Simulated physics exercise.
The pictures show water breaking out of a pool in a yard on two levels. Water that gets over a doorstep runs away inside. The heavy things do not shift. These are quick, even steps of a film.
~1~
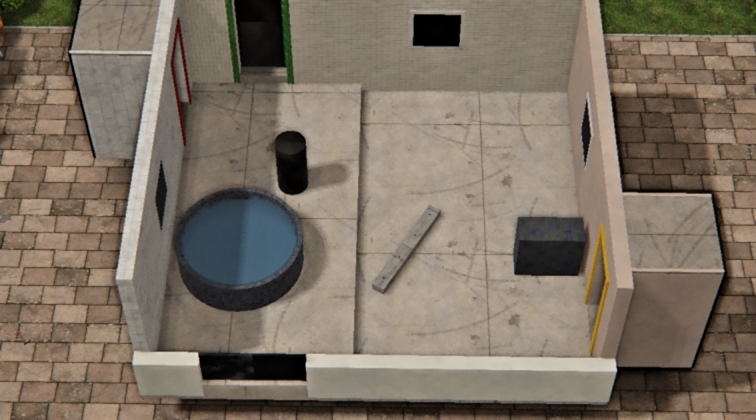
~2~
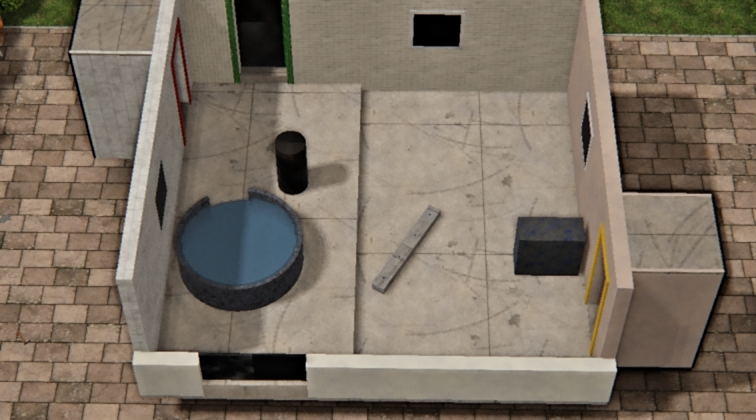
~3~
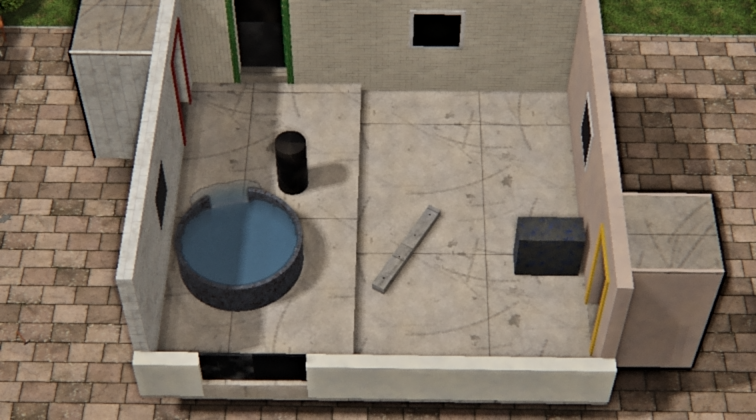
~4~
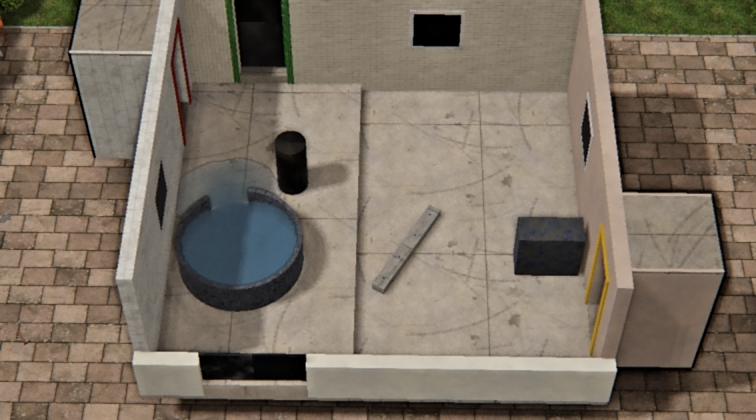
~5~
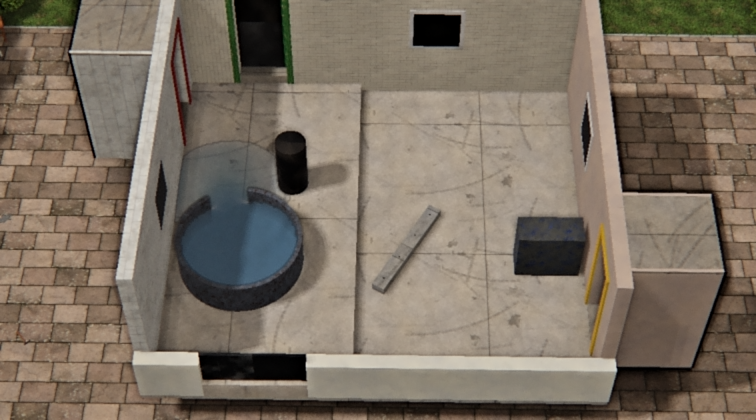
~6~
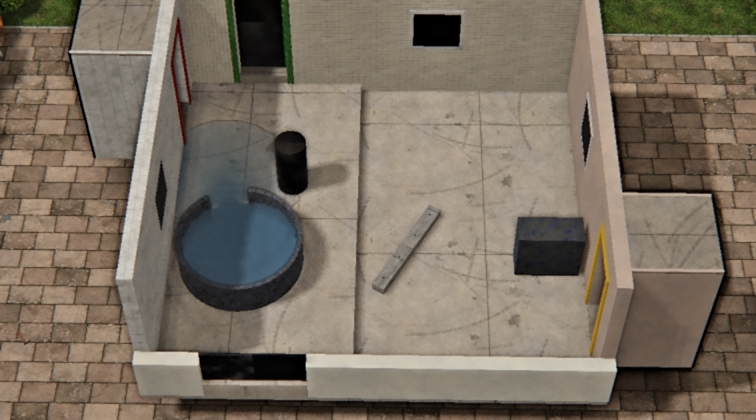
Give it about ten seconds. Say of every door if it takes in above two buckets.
In the end: The yellow door admits no more than that; the green door admits no more than that; the red door lets in a lot.
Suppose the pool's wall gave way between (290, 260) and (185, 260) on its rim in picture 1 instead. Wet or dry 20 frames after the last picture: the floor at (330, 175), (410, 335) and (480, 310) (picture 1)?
In turn: Dry, flooded, wet.
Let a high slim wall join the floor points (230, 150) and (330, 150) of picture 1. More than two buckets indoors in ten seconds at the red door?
One by one: Red door goes over.
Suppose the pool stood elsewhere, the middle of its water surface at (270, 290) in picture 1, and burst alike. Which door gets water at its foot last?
It is the yellow one.
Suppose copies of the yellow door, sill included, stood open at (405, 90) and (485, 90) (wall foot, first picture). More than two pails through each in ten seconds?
In that order: Lets less in, keeps below it.
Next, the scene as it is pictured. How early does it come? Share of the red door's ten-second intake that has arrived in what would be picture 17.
About 5 per cent.
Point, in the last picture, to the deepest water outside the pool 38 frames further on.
Close to (189, 114).
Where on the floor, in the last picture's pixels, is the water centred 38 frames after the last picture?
At about (307, 178).
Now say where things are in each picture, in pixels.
Still water in the pool at (239, 240), in the first picture.
Water pours out on the pool's far side and has run to a hidden place, in the second picture.
Water pours out on the pool's far side and has run to (199, 194), in the third picture.
The front is at (252, 164), out from the gap on the pool's far side, in the fourth picture.
Water pours out on the pool's far side and has run to (218, 146), in the fifth picture.
Water pours out on the pool's far side and has run to (217, 124), in the sixth picture.
A moment on, water covers 15 % of the floor; the yellow door not reached, the green door wet at the sill, nothing in, the red door wet at the sill, nothing in.
Next, water covers 20 % of the floor; the yellow door not reached, the green door wet at the sill, nothing in, the red door under two buckets in.
Then, water covers 30 % of the floor; the yellow door not reached, the green door under two buckets in, the red door over two buckets in.
Later, water covers 55 % of the floor; the yellow door not reached, the green door under two buckets in, the red door far over two buckets in.
In the end, water covers 70 % of the floor; the yellow door wet at the sill, nothing in, the green door under two buckets in, the red door far over two buckets in.
